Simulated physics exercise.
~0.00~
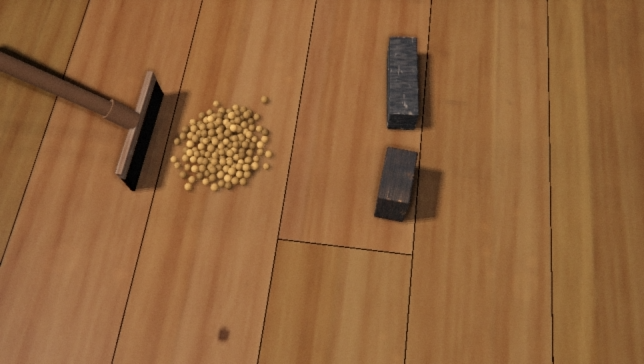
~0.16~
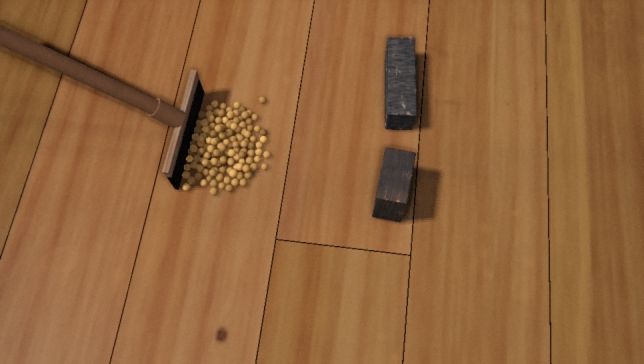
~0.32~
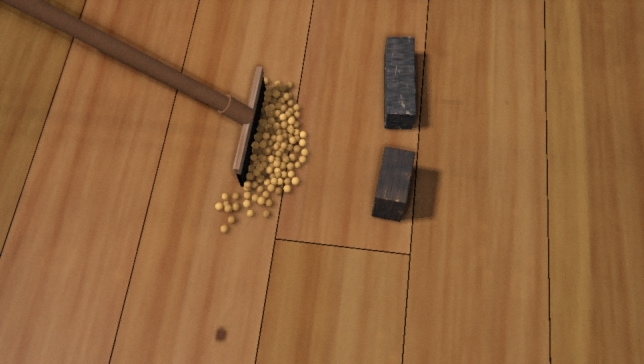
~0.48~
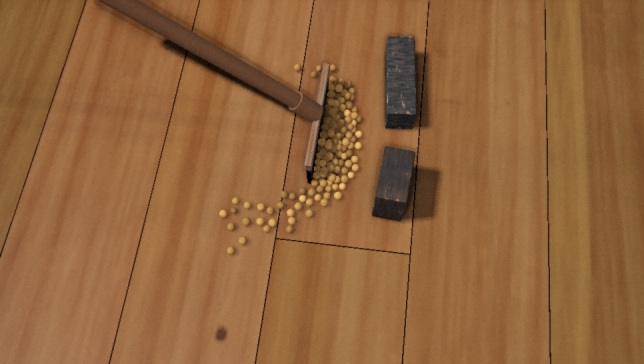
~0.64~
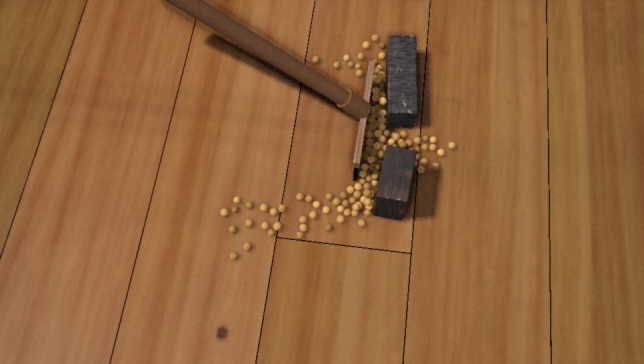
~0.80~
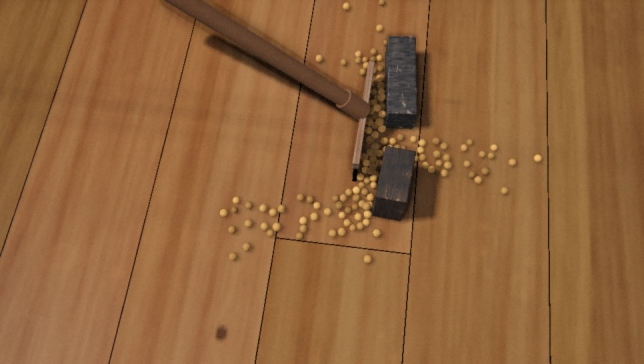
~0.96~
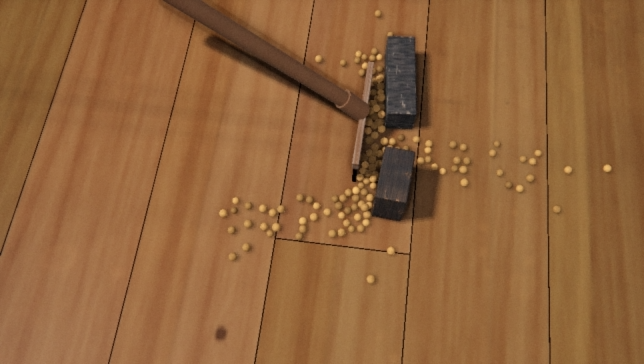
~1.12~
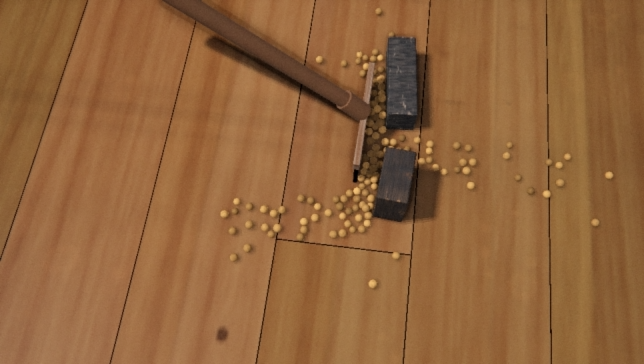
A squeegee on a long brown handle pushed a pile of small wooden beads rightwards across a plank floor until it stopped against two dark blocks, leaving many beads held there while others rolled through the gap and scattered beyond.
